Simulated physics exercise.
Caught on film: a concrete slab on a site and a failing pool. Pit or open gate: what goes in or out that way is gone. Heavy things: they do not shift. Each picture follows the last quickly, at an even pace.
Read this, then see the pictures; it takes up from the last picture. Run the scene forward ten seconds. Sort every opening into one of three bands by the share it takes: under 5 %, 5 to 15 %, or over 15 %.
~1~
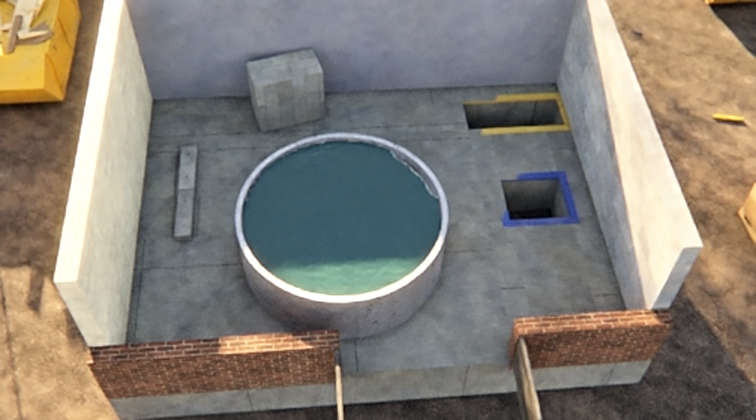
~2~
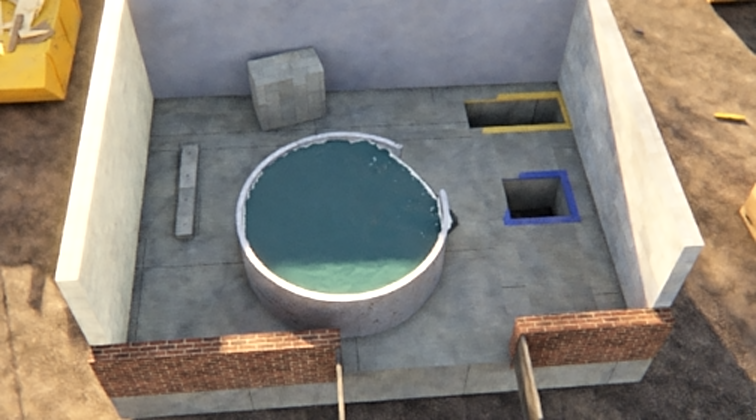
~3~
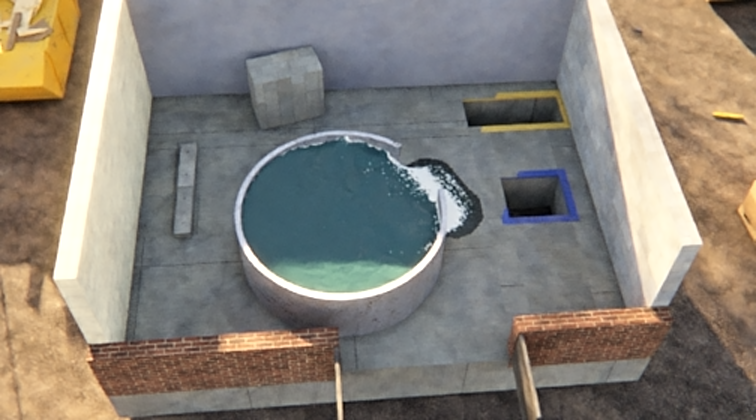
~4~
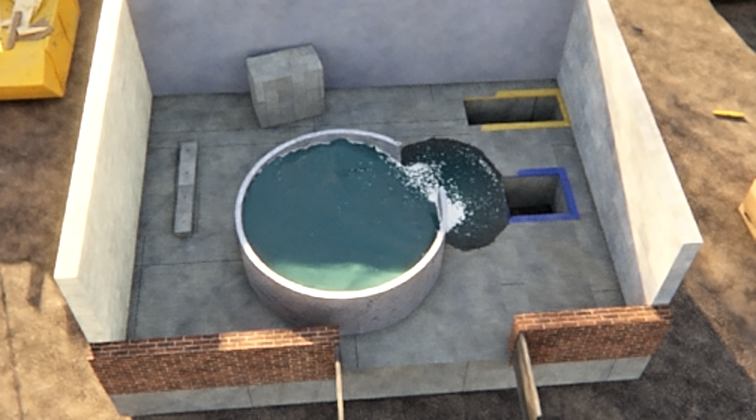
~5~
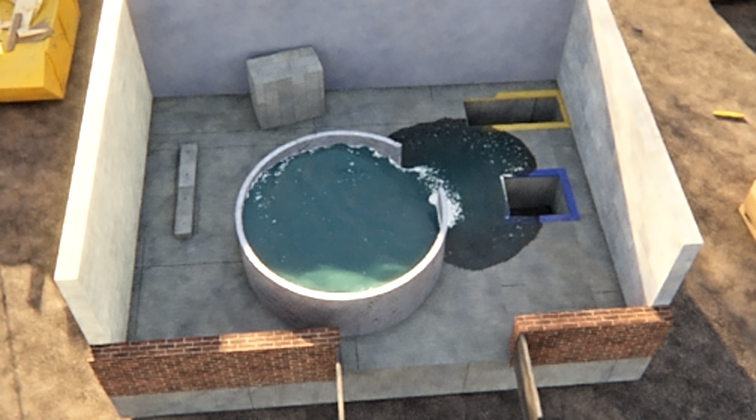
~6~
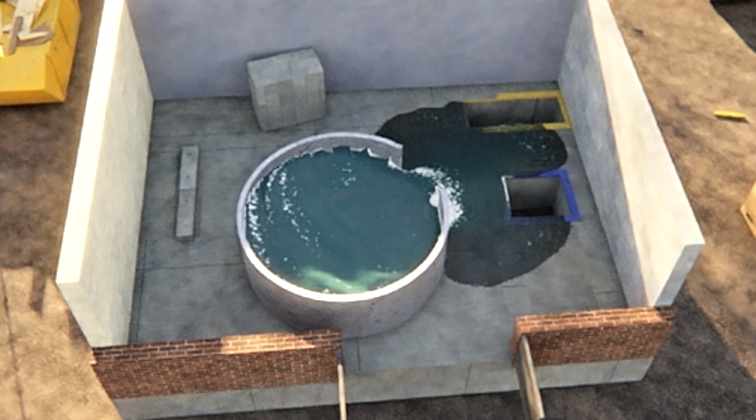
The gate takes under 5 %; the blue pit takes over 15 %; the yellow pit takes over 15 %.
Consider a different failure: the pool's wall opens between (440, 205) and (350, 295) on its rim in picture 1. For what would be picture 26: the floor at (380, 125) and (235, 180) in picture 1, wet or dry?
The first would be still unwetted and the second still unwetted.
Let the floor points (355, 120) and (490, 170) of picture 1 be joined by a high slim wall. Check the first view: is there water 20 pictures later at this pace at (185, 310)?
Waterless.
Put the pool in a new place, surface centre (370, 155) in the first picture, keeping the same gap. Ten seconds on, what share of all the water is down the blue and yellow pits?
Shares - blue: 8 in a hundred; yellow: 60 in a hundred.
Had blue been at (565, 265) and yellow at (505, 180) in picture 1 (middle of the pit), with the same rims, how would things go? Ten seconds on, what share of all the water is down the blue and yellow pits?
The blue pit takes 8 per cent, and the yellow pit takes 60 per cent.
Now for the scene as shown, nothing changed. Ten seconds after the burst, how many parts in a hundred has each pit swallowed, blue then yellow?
Close to 26 per cent, and close to 40 per cent.
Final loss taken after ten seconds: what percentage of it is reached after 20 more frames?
Near 50 in a hundred, I reckon.
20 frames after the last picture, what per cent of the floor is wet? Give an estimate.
I'd say 45 per cent.
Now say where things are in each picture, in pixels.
The first picture shows the pool at (342, 214) is whole and still.
In the second picture, water pours out at (421, 196) and has run to a hidden place.
In the third picture, water pours out at (420, 195) and has run to (432, 164).
In the fourth picture, the front is at (484, 160), out from the gap at (420, 195).
In the fifth picture, water pours out at (420, 196) and has run to (517, 142).
In the sixth picture, water pours out at (422, 196) and has run to (542, 126).
A moment on, water covers 30 % of the floor; the gate 0 %, the blue pit 5 %, the yellow pit 4 %.
Next, water covers 35 % of the floor; the gate 0 %, the blue pit 9 %, the yellow pit 11 %.
Then, water covers 45 % of the floor; the gate 0 %, the blue pit 14 %, the yellow pit 20 %.
Later, water covers 55 % of the floor; the gate 0 %, the blue pit 21 %, the yellow pit 31 %.
In the end, water covers 60 % of the floor; the gate 1 %, the blue pit 27 %, the yellow pit 40 %.
